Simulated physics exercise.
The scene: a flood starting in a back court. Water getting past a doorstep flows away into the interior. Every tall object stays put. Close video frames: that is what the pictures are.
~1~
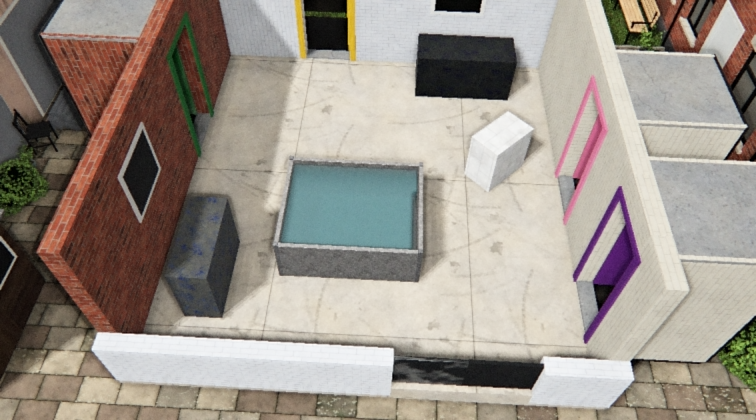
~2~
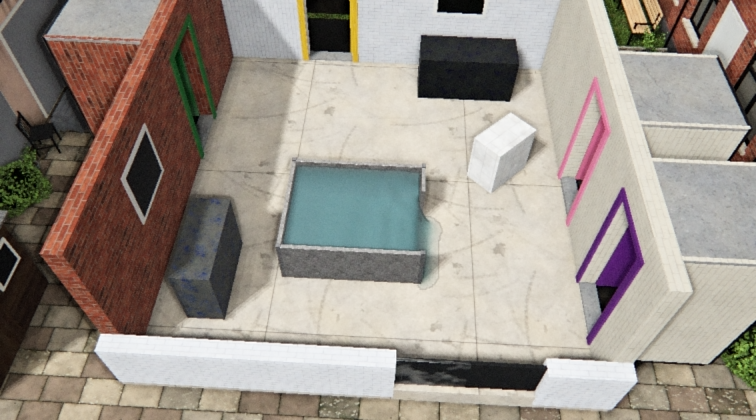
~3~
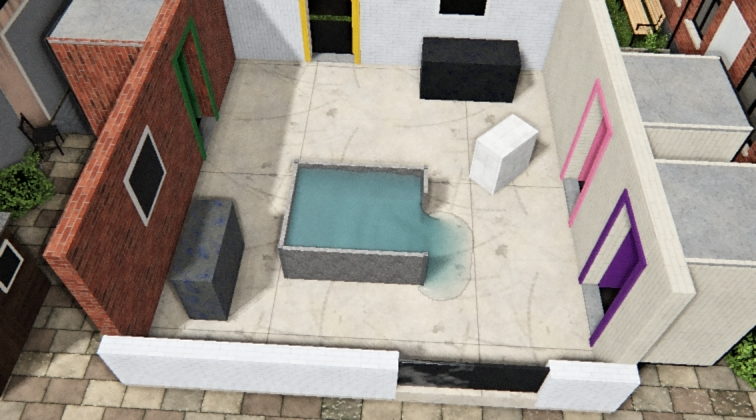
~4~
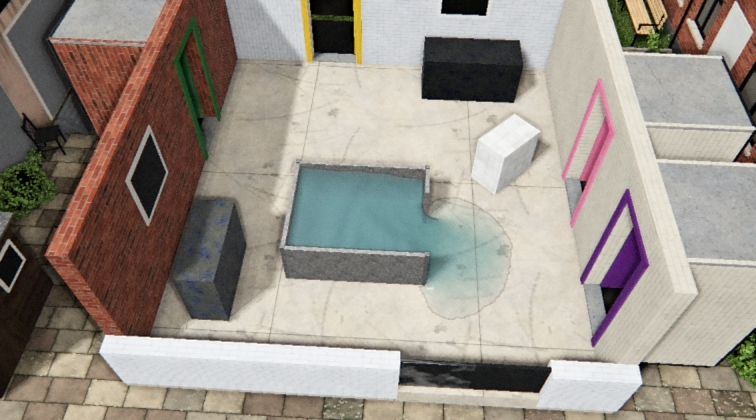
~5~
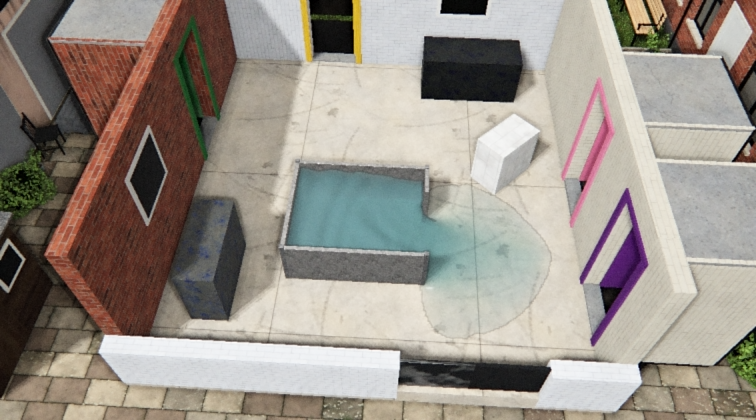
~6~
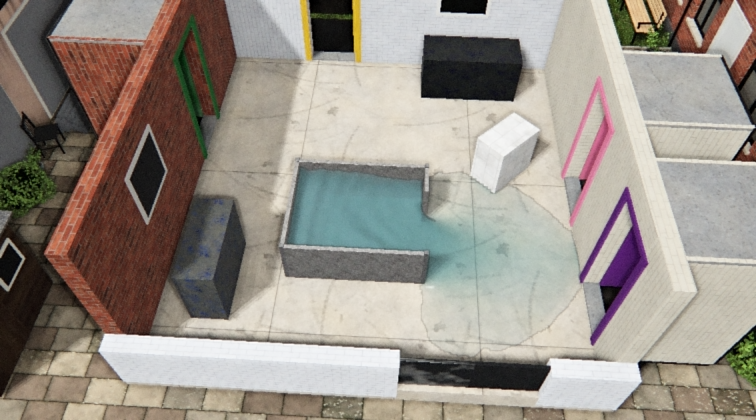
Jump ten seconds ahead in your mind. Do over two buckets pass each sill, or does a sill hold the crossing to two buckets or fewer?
The yellow door holds it to two or fewer; the green door holds it to two or fewer; the pink door passes over two; the purple door passes over two.
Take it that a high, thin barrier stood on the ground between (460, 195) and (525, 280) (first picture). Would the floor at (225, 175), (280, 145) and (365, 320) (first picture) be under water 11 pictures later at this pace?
Log, spots one to three: Spared; spared; spared.
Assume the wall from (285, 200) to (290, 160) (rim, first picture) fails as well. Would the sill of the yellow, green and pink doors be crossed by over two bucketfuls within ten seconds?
The yellow one exceeds the limit, the green one exceeds the limit, and the pink one remains below.
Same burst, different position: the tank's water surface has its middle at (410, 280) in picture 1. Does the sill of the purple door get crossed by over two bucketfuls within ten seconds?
The purple door exceeds the limit.
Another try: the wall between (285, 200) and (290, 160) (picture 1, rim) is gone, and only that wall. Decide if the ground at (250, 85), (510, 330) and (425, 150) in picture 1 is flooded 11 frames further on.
Submerged, unwetted, unwetted.
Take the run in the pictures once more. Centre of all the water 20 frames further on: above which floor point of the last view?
At about (453, 239).
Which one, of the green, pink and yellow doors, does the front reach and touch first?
The one in pink.
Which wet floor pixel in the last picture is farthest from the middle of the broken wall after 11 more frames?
The front tops out at about (542, 104).
A moment on, water covers 25 % of the floor; the yellow door not reached, the green door not reached, the pink door under two buckets in, the purple door over two buckets in.
Next, water covers 25 % of the floor; the yellow door not reached, the green door not reached, the pink door over two buckets in, the purple door far over two buckets in.
Then, water covers 35 % of the floor; the yellow door not reached, the green door not reached, the pink door far over two buckets in, the purple door far over two buckets in.
Later, water covers 65 % of the floor; the yellow door wet at the sill, nothing in, the green door not reached, the pink door far over two buckets in, the purple door far over two buckets in.
In the end, water covers 95 % of the floor; the yellow door wet at the sill, nothing in, the green door wet at the sill, nothing in, the pink door far over two buckets in, the purple door far over two buckets in.
